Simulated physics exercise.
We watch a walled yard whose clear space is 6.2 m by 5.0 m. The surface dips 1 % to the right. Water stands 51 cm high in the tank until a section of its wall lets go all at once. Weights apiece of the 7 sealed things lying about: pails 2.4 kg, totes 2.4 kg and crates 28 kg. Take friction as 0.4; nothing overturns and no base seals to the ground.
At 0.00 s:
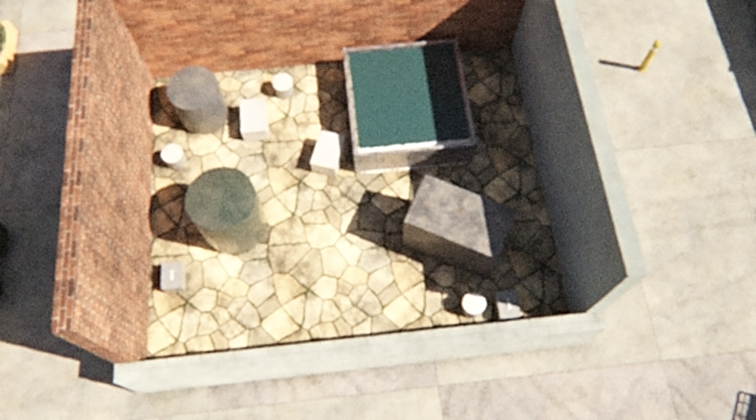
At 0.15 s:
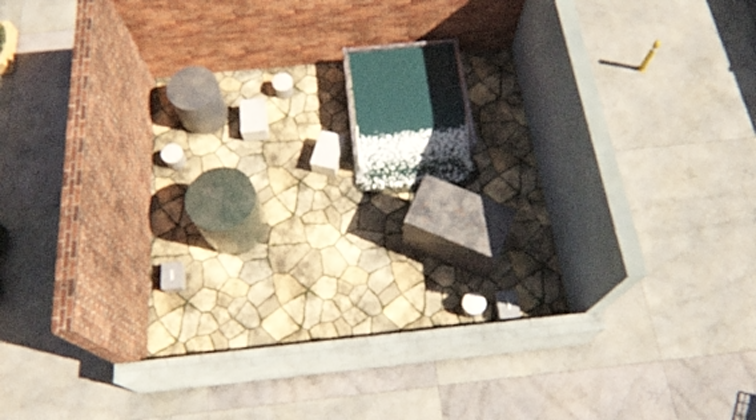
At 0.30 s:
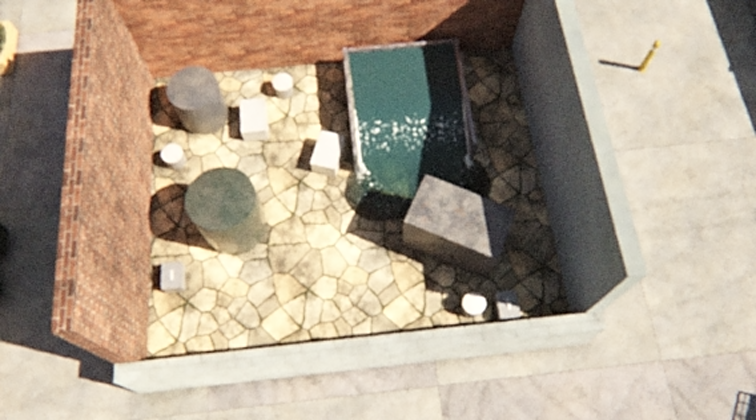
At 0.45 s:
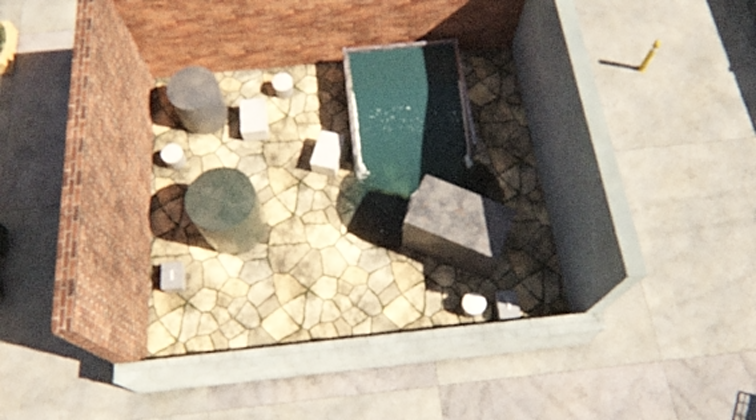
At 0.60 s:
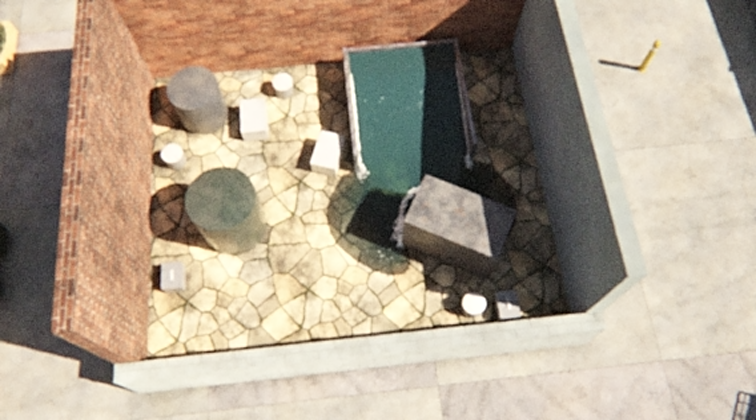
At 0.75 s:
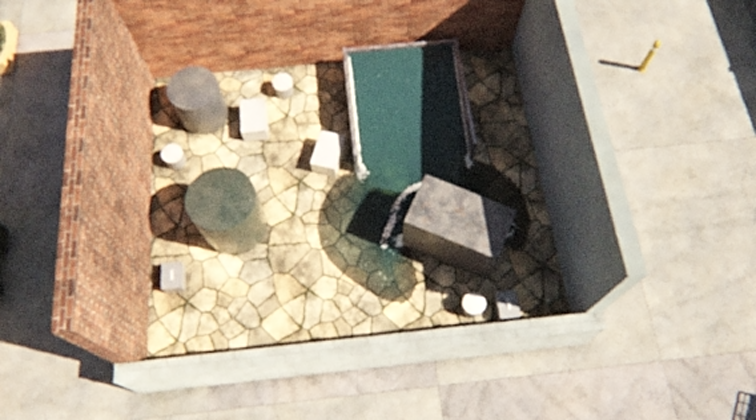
Dark green water bursts from the front of a rectangular tank at the back of a walled, stone-paved yard, seen from a fixed view high above. Two grey cylinders and small pale blocks and cylinders stand at left and centre, a large grey block right of centre, with brick walls behind and left. White froth thins as the water spreads forward and wraps around the block, while the objects stay put.
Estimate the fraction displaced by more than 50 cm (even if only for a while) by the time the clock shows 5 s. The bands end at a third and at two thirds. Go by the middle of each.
Share: Between one and two thirds.
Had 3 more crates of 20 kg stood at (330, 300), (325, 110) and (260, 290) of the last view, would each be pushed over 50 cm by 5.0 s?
In that order: More, less, past it.
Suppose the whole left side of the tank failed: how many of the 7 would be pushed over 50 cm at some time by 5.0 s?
In that case 5 of them.
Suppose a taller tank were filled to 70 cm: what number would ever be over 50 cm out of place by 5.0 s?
Then 4.
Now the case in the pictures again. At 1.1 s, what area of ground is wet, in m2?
Some 10.0 m2.
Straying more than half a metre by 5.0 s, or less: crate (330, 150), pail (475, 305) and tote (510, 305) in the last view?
In turn: Less, more, more.
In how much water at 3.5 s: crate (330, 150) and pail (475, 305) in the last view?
About 0 and 7 cm.
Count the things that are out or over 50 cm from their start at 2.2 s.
I count 0.
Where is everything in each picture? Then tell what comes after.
A pail at (282, 82), on the bottom; a tote at (508, 304), on the bottom; water covers 3.3 m2; 0 of 7 have shifted, in the first frame.
A pail at (282, 82), on the bottom; a tote at (508, 304) rests on the ground; water covers 4.2 m2; 0 of 7 have shifted, in the second frame.
A pail at (282, 82), on the bottom; a tote at (508, 304) rests on the ground; water covers 5.1 m2; 0 of 7 have shifted, in the third frame.
A pail at (282, 82) rests on the ground; a tote at (508, 304) rests on the ground; water covers 5.9 m2; 0 of 7 have shifted, in the fourth frame.
A pail at (282, 82) rests on the ground; a tote at (508, 304), on the bottom; 6.7 m2 under water; 0 of 7 have shifted, in the fifth frame.
A pail at (282, 82) rests on the ground; a tote at (508, 304) rests on the ground; water covers 7.5 m2; 0 of 7 have shifted, in the sixth frame.
After 1.1 s 0 of 7 are over 50 cm from their spots; 0 afloat.
After 2.2 s 0 of 7 are over 50 cm from their spots; 0 afloat.
After 3.5 s 2 of 7 are over 50 cm from their spots; 3 afloat.
After 5.0 s 4 of 7 are over 50 cm from their spots, and 4 have been at some point; 4 afloat.
